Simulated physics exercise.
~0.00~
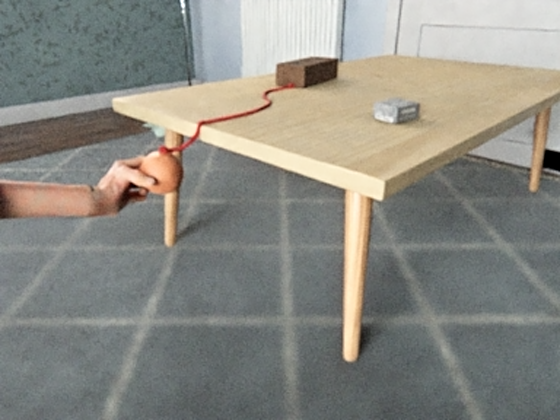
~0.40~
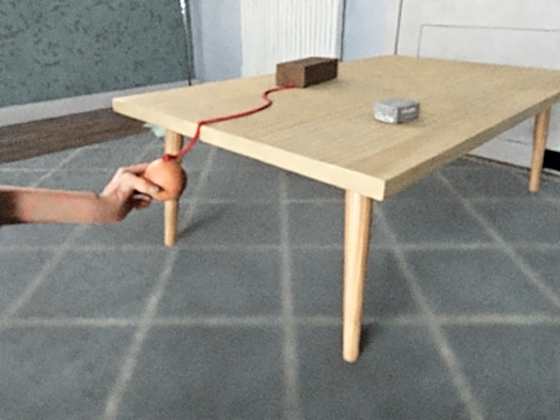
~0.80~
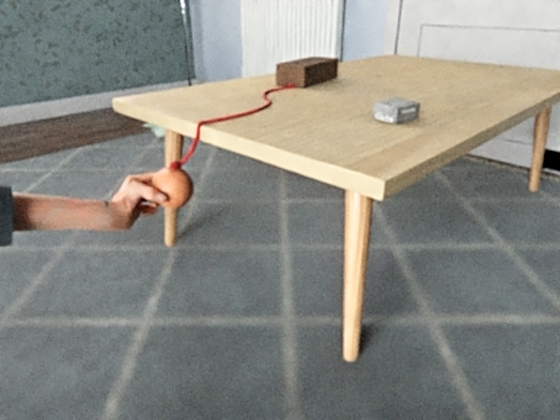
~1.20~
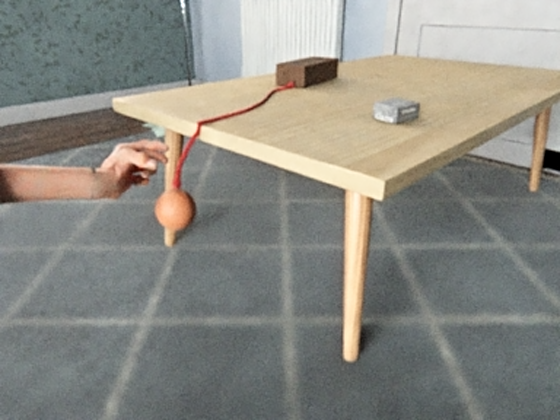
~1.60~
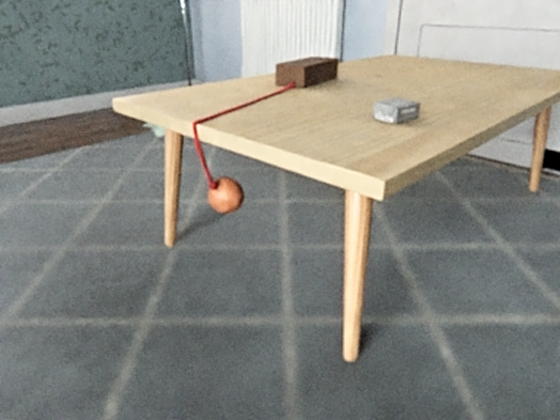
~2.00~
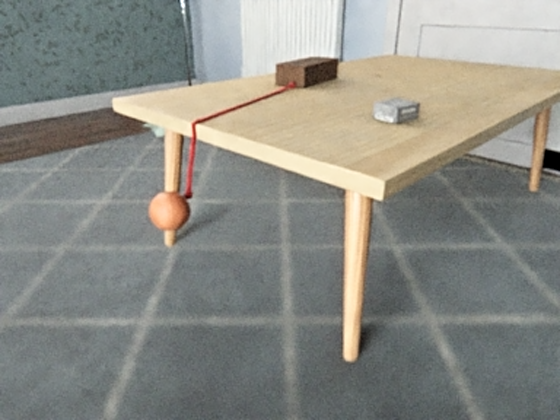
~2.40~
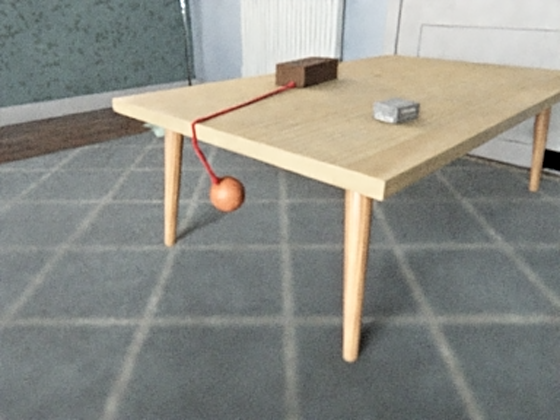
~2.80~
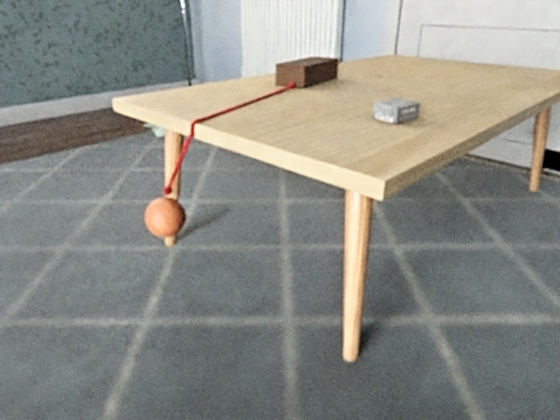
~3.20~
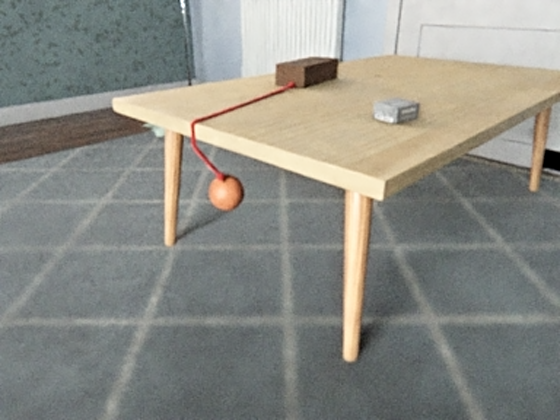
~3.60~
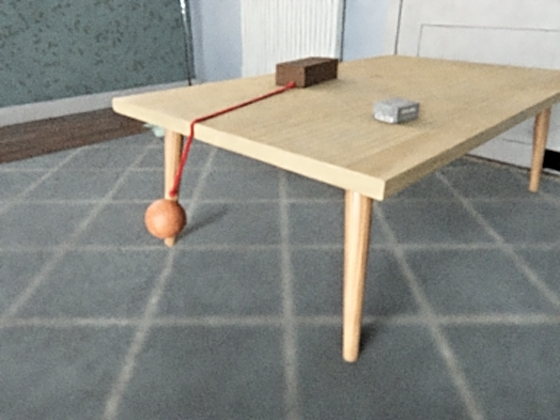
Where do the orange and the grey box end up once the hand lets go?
The orange ends up dangling from its red cord below the table's edge, and the grey box stays where it was on the tabletop.
